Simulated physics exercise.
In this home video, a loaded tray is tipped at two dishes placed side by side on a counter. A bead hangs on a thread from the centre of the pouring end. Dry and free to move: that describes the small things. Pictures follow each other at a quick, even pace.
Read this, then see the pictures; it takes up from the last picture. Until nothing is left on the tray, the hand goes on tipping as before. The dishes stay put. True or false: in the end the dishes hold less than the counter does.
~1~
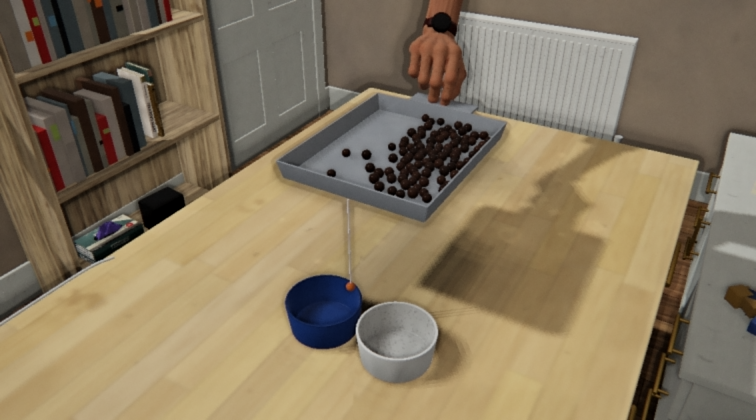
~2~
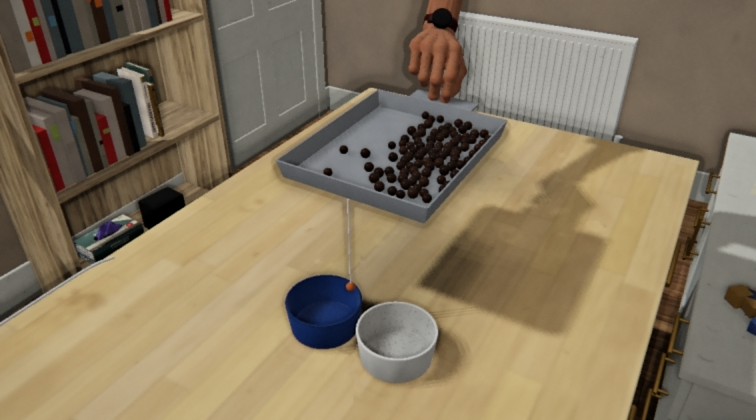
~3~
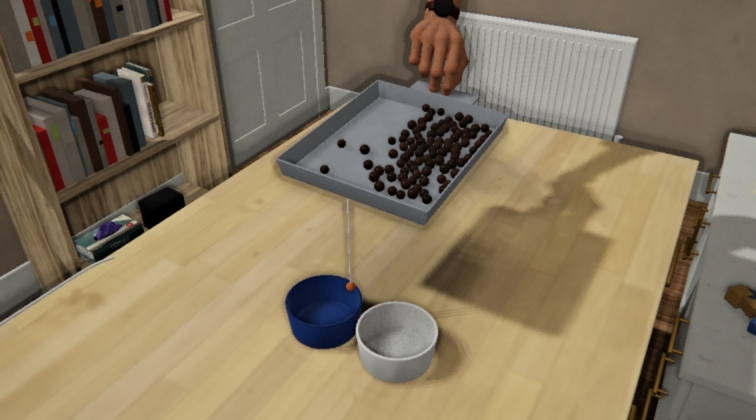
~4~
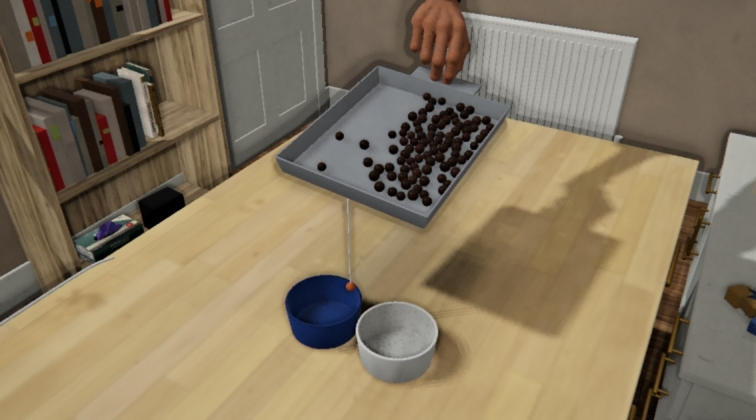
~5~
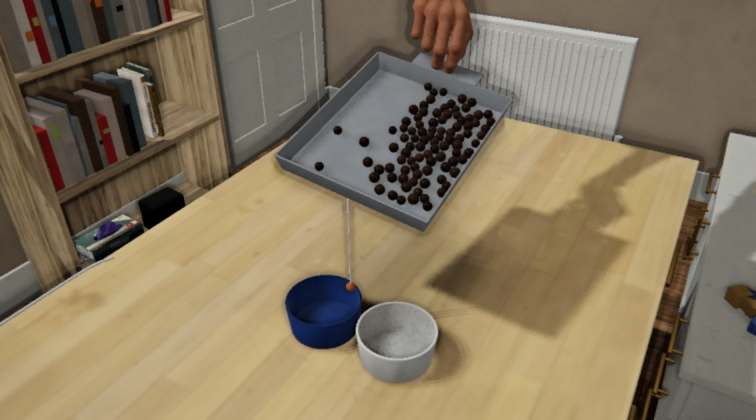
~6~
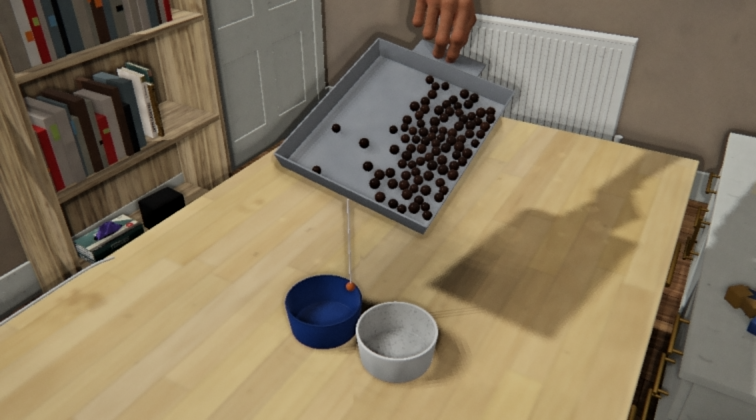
False.
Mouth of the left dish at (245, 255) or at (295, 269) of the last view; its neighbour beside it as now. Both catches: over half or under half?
One: Under half. Two: Under half.
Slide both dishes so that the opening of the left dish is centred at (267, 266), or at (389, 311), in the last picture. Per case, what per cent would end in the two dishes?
First some 0, then 60 per cent.
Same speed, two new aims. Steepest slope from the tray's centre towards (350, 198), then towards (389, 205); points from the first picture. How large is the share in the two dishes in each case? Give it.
Roughly 40 % in the first case and 90 % in the second.
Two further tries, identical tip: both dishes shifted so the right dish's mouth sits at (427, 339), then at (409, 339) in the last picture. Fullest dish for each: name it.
For the two places in order: The rightward one, the rightward one.
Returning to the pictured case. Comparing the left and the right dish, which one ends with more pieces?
Fuller: The right one.
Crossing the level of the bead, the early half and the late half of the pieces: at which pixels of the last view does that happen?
I'd say around (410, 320) at first, then around (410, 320).
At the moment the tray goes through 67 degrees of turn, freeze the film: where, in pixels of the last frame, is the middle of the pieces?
Look close to (411, 205) in the last picture.
Just after the last frame, tray tipped steeply; the larger part on the tray; just a few in the right dish; about a tenth in the air.
A moment on, tray tipped past a quarter turn; about a tenth on the tray; roughly two thirds in the right dish; about a tenth outside both; about a tenth in the air.
Further on, tray tipped past a quarter turn; the larger part in the right dish; roughly a quarter outside both; just a few in the air.
When it is over, tray tipped past a quarter turn; the larger part in the right dish; not one in the left dish; roughly a quarter outside both; just a few in the air.
